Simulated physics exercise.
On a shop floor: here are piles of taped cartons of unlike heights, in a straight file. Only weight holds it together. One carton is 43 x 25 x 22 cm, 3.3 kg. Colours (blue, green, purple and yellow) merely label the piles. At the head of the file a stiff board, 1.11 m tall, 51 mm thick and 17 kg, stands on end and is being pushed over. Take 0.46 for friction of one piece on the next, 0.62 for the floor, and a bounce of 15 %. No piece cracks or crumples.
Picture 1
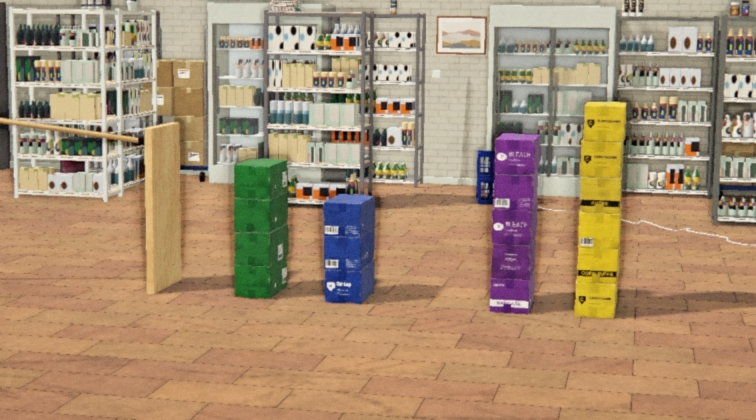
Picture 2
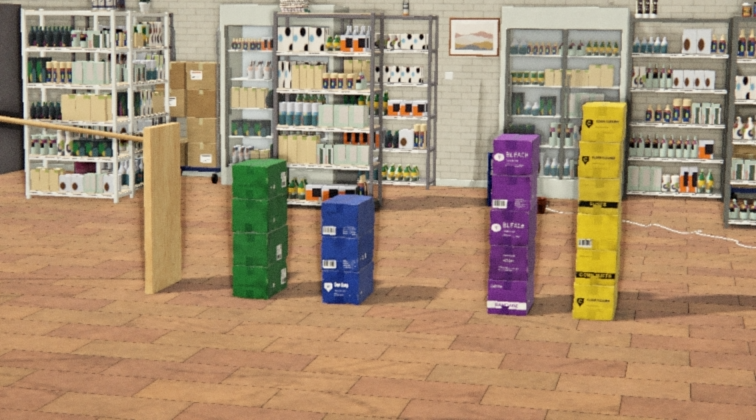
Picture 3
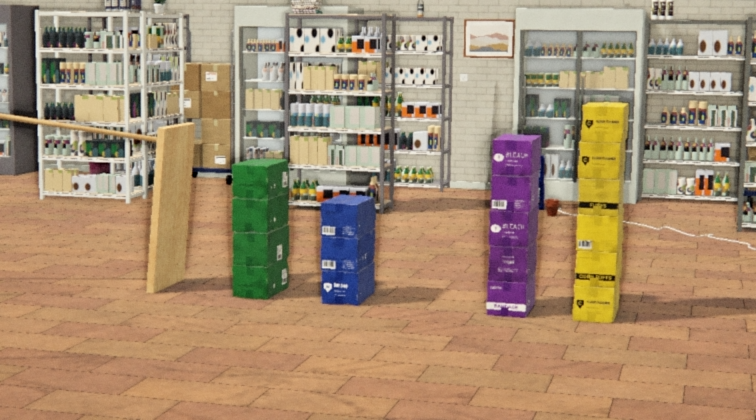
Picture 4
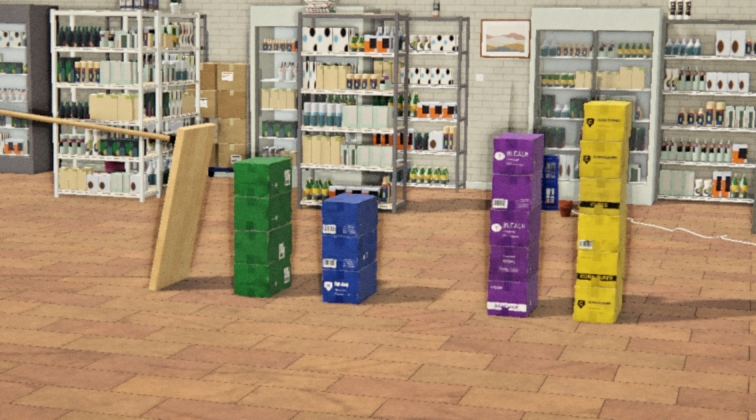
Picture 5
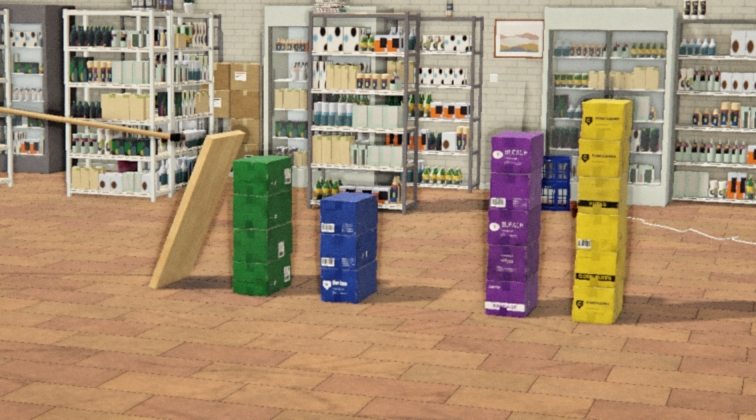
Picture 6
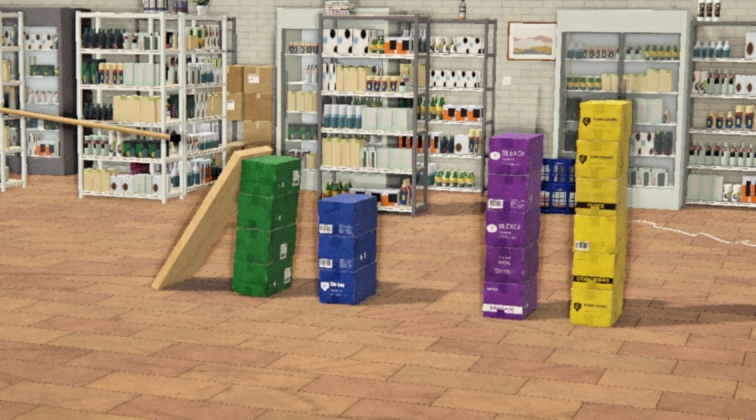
In this clip, a pole pushes the top of an upright wooden board on a shop floor, and the board tips rightward until it leans against the green carton stack, which tilts slightly beside blue, purple and yellow stacks.
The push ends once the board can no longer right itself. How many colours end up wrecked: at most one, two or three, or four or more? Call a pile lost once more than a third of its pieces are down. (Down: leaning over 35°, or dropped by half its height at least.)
Lost: Two or three.
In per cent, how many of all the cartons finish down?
Near 35 per cent.
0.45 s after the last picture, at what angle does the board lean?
About 60°.
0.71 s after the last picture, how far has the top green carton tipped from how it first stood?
Roughly 20°.
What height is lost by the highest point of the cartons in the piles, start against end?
About 0 cm.
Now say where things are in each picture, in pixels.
In the first picture (we follow the side turned to the camera; the camera moves round a little), pole end (141, 142) 9 cm short, board 0° from upright; top green carton (252, 182); top yellow carton (604, 124); no other piece has moved.
The second picture shows pole end 4 mm short, board 0° from upright; top purple carton (512, 158).
The third picture shows pole end 8 cm in, board 5° from upright; top yellow carton (602, 125); no other piece has moved.
The fourth picture shows pole end (172, 140) 11 cm in, stopped, board 12° from upright; top yellow carton (604, 123); no other piece has moved.
The fifth picture shows pole end (172, 138) 11 cm in, stopped, board 23° from upright; top purple carton (511, 155); no other piece has moved.
The sixth picture shows pole end (172, 138) 11 cm in, stopped, board 34° from upright; top green carton (258, 179) tipped 4°; top purple carton (508, 156); steepest lean 4°, the carton at (252, 246); 4 stirred so far.
Then, 0.21 s on from the sixth picture, board 44° from upright; none of the 18 cartons down, 4 disturbed; top green carton tipped 15°.
Then, 0.45 s on from the sixth picture, board 59° from upright; 2 of the 18 cartons down; top green carton tipped 32°; top blue carton displaced 11 cm.
Then, 0.71 s on from the sixth picture, board 69° from upright; 4 of the 18 cartons down; top blue carton tipped 29°, 8 cm lower; top green carton tipped 21°, 16 cm lower.
Then, 1.01 s on from the sixth picture, board 70° from upright; 6 of the 18 cartons down; top blue carton on its side; top green carton tipped 32°, 25 cm lower.
Finally, board 71° from upright; 6 of the 18 cartons down; top blue carton on its side; top green carton tipped 53°, 43 cm lower. Wrecked, blue and green. Seen by the last camera, middles, top blue carton near (463, 288), top green carton near (397, 250).
